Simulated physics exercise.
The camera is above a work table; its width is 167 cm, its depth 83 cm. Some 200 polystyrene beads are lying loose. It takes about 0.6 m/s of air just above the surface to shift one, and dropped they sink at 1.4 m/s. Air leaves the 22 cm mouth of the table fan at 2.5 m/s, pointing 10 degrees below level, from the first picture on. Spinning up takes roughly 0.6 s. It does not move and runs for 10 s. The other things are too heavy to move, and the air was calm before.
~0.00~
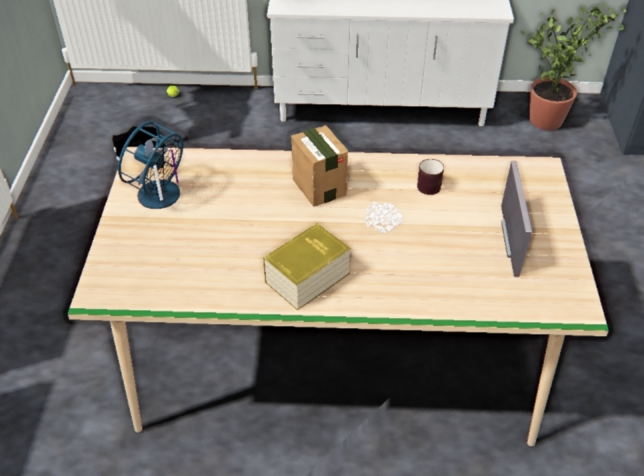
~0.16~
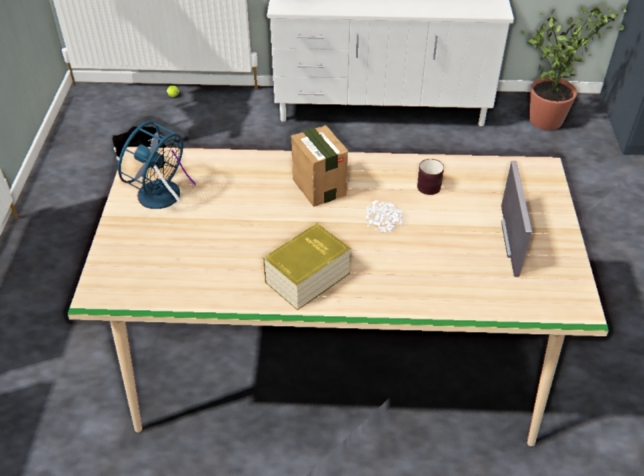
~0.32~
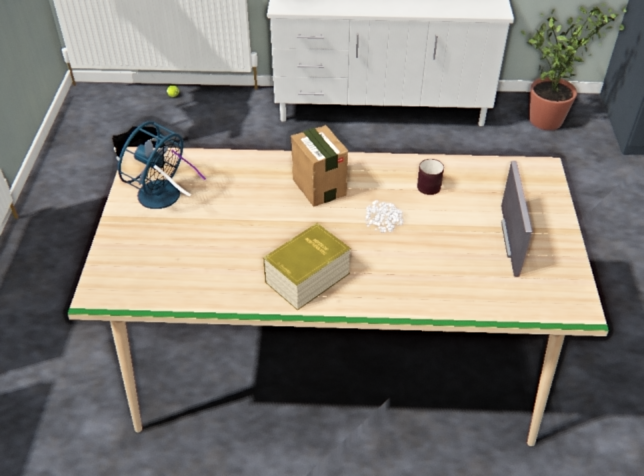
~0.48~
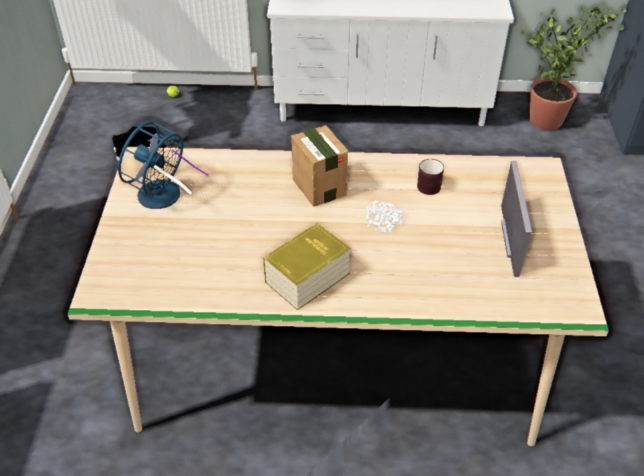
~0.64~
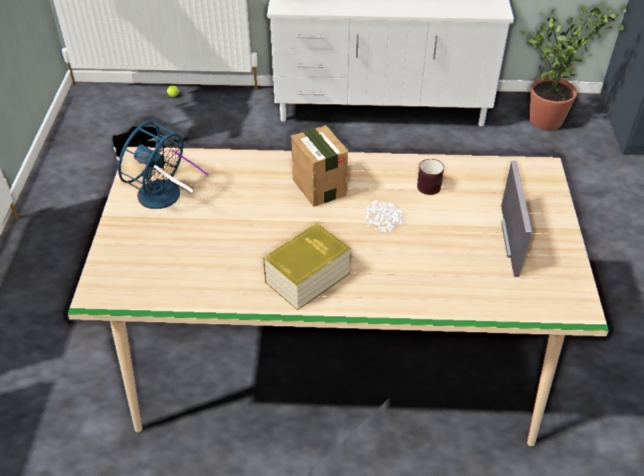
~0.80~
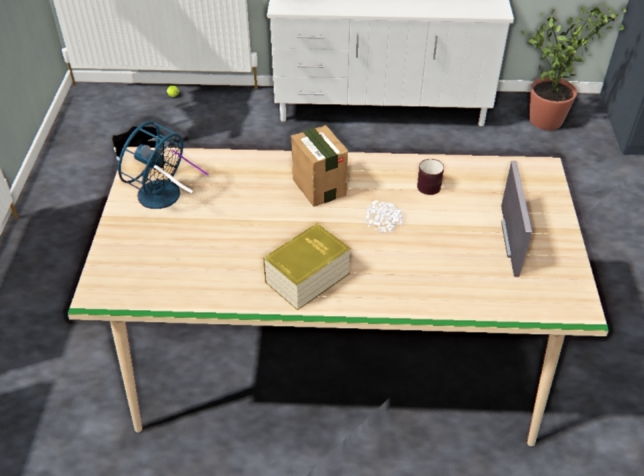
A dark blue table fan whirs at the back left corner of a pale wooden work table, seen from above in a grey-floored room. A taped brown box, dark mug, upright grey panel and thick yellow book surround loose white beads, with white cabinets and a potted plant behind. Only slight changes show around the fan, while the beads and camera stay still.
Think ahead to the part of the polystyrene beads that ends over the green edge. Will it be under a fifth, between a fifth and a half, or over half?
Of the polystyrene beads, not even a fifth end over the green edge.
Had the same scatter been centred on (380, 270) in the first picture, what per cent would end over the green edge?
It would be near 80 %.
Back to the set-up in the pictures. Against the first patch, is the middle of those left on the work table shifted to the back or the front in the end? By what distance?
To the back, by about 15 cm.
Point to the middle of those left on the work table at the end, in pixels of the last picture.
Around (410, 186).
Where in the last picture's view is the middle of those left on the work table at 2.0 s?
Around (419, 191).
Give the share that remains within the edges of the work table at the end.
Some 40 per cent.
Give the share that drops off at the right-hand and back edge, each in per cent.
Roughly 0 % right-hand, 50 % back.
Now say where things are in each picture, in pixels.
The middle of the polystyrene beads is near (384, 217), none has stirred yet and the mouth of the table fan is at (151, 159), in the first frame.
The middle of the polystyrene beads is near (384, 216), none has stirred yet and the green edge is centred on (335, 323), in the second frame.
The middle of the polystyrene beads is near (384, 216), none has stirred yet, the top of a mug is at (432, 166) and the top of a box is at (319, 143), in the third frame.
The middle of the polystyrene beads is near (384, 216) and none has stirred yet, in the fourth frame.
The middle of the polystyrene beads is near (384, 216) and none has stirred yet, in the fifth frame.
The middle of the polystyrene beads is near (384, 216) and none has stirred yet, in the sixth frame.
After 2.0 s the count stands so, 4 % are over the green edge; the middle of those still in play is near (419, 191).
After 3.2 s the count stands so, 6 % are over the green edge; the middle of those still in play is near (410, 186).
After 5.5 s the count stands so, 7 % are over the green edge; the middle of those still in play is near (410, 186).
After 10.0 s, at the end, 7 % are over the green edge; the middle of those still in play is near (410, 186).
